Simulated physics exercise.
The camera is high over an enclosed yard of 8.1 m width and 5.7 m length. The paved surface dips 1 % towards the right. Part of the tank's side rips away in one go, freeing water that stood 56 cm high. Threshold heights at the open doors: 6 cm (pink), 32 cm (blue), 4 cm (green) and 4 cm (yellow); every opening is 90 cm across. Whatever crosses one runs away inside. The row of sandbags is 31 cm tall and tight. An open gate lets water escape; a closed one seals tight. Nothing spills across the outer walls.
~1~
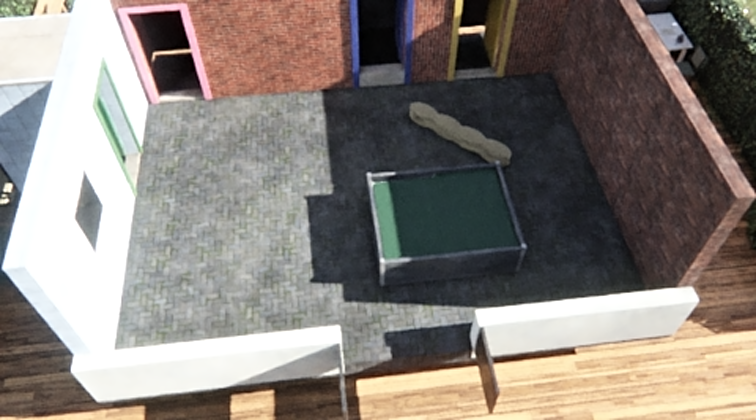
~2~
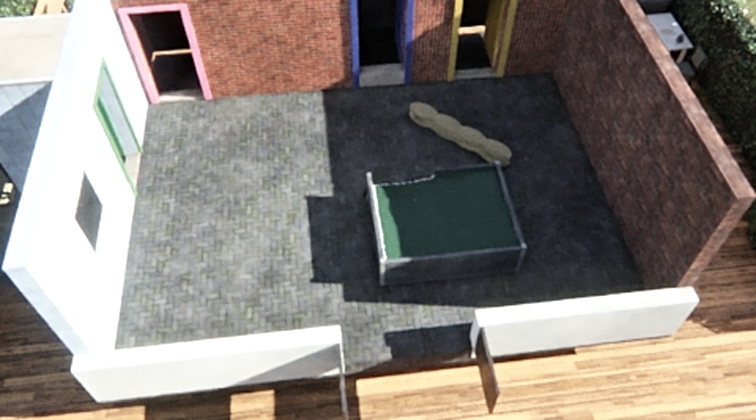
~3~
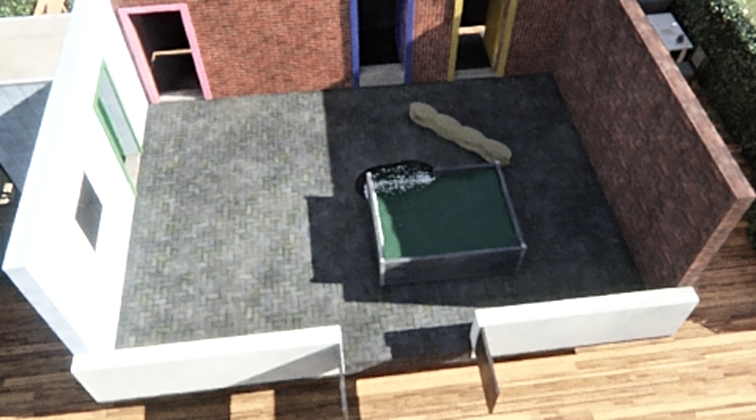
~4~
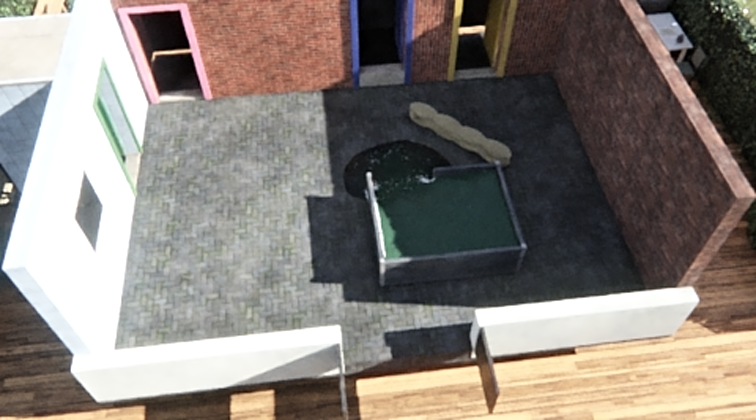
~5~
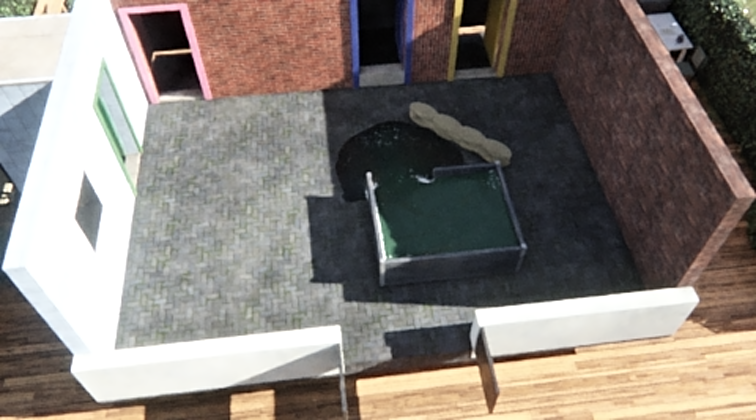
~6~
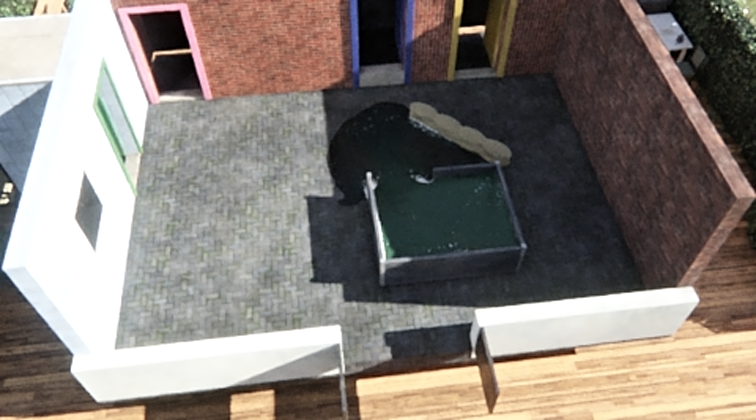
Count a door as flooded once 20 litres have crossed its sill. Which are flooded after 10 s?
Within that time: At the pink door it passes the limit; at the blue door it stays under the limit; at the green door it passes the limit; at the yellow door it keeps below the limit.
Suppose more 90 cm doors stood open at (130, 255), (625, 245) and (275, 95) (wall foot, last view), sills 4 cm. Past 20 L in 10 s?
In that order: Under, under, past it.
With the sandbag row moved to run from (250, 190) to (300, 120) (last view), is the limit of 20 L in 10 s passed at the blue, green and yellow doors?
Against that limit: Blue not over, green below, yellow past it.
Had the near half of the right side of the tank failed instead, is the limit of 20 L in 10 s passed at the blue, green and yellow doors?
Against that limit: Blue not over, green below, yellow past it.
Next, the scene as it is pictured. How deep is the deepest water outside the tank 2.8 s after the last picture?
Roughly 21 cm.
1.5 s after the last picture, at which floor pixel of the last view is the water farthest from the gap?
Around (195, 101).
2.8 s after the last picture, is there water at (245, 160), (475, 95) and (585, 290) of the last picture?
In turn: Flooded, wet, not reached.
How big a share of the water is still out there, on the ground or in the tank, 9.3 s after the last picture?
Some 96 per cent remains.
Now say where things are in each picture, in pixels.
The first frame shows still water, 56 cm deep, in the tank at (443, 213).
In the second frame, water pours out on the tank's far side and has run 0.6 m, to a hidden place; typically 10 cm deep outside, 56 cm at the tank's back.
In the third frame, the front is at (426, 167), 0.8 m from the gap on the tank's far side; 0.8 m2 of floor is under water; 56 cm left at the back of the tank.
In the fourth frame, the front is at (405, 145), 1.3 m from the gap on the tank's far side; 1.7 m2 of floor is under water; 56 cm left at the back of the tank.
In the fifth frame, water pours out on the tank's far side and has run 1.8 m, to (398, 124); typically 5 cm deep outside, 54 cm at the tank's back.
In the sixth frame, water pours out on the tank's far side and has run 2.3 m, to (394, 107); typically 5 cm deep outside, 47 cm at the tank's back.
Then, 0.7 s after the last picture water covers 15 % of the floor and is deepest (31 cm) near (397, 191); pink door not reached, blue door 26 cm at the sill, 0 L in, green door not reached, yellow door not reached.
Then, 1.5 s after the last picture water covers 25 % of the floor and is deepest (32 cm) near (360, 89); pink door not reached, blue door 27 cm at the sill, 0 L in, green door not reached, yellow door 3 cm at the sill, 0 L in.
Then, 2.8 s after the last picture water covers 40 % of the floor and is deepest (21 cm) near (156, 117); pink door 7 cm at the sill, 0 L in, blue door 18 cm at the sill, 0 L in, green door 3 cm at the sill, 0 L in, yellow door 4 cm at the sill, 0 L in.
Then, 5.3 s after the last picture water covers 65 % of the floor and is deepest (13 cm) near (369, 88); pink door 10 cm at the sill, 29 L in, blue door 12 cm at the sill, 0 L in, green door 8 cm at the sill, 29 L in, yellow door 3 cm at the sill, 0 L in.
Then, 9.3 s after the last picture water covers 95 % of the floor and is deepest (8 cm) near (635, 317); pink door 6 cm at the sill, 53 L in, blue door 7 cm at the sill, 0 L in, green door 4 cm at the sill, 42 L in, yellow door 2 cm at the sill, 0 L in.
